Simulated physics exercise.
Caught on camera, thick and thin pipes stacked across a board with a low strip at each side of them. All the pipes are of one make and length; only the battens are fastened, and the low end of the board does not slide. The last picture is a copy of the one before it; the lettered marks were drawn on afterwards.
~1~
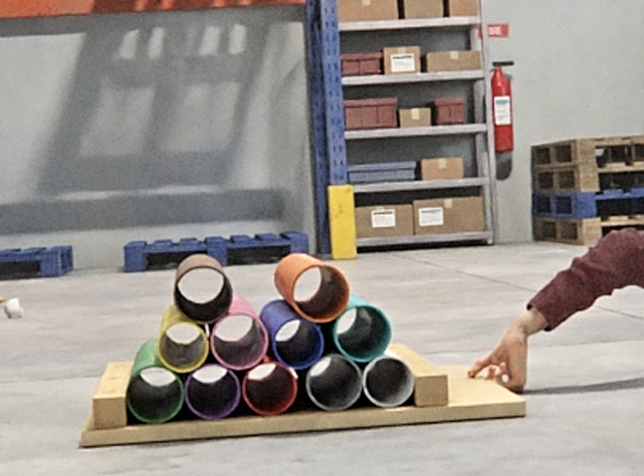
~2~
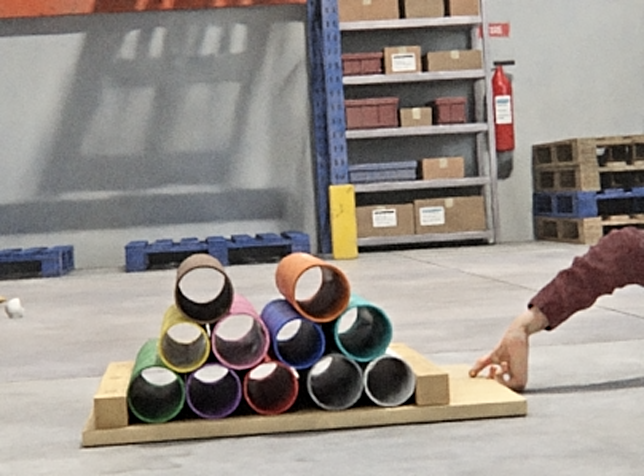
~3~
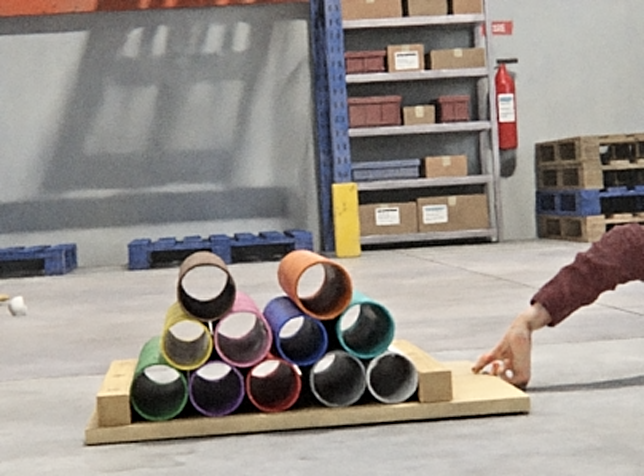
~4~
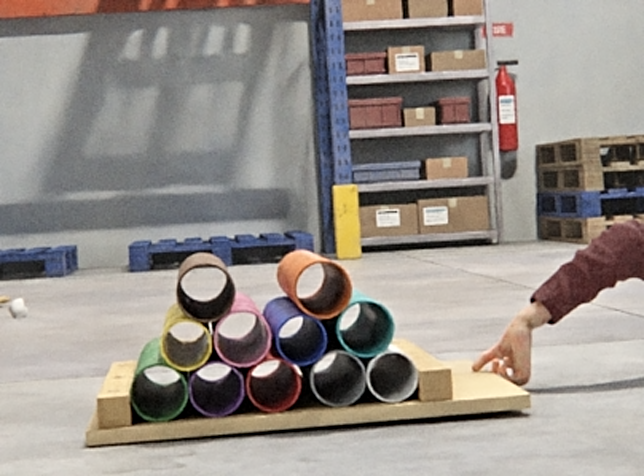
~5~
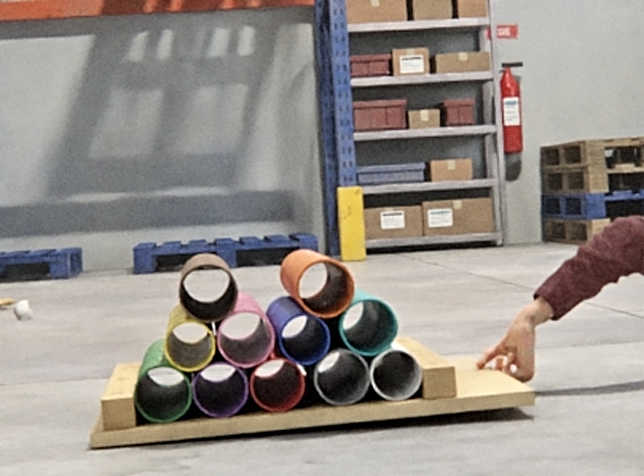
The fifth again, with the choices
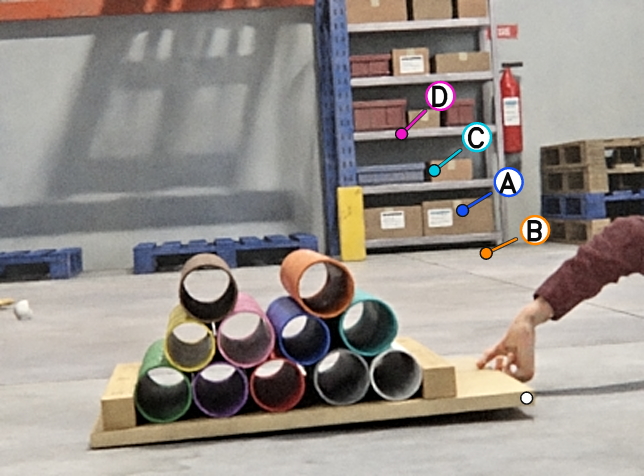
A stack of colourful pipes sat still on a wooden board between two wooden strips, while a hand at the right kept its fingers by the board's edge and the view shifted very slightly.
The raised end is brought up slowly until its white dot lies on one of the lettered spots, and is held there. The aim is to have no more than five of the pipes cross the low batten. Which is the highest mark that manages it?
Stop at A.
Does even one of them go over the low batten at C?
At C: Yes.
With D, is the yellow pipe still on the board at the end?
No, with D.
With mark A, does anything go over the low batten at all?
At A: Yes.
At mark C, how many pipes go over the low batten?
The count is six.
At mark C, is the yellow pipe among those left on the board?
No, with C.
On the copy, A at (463, 210); B at (486, 253); C at (434, 171); D at (402, 134); the white dot at (527, 398).
On A. First, board at 16°.
Then, board at 28°.
Finally, board at 28°, two over the low batten (orange, brown).
By contrast, B one over the low batten (brown); C six over the low batten; D six over the low batten.
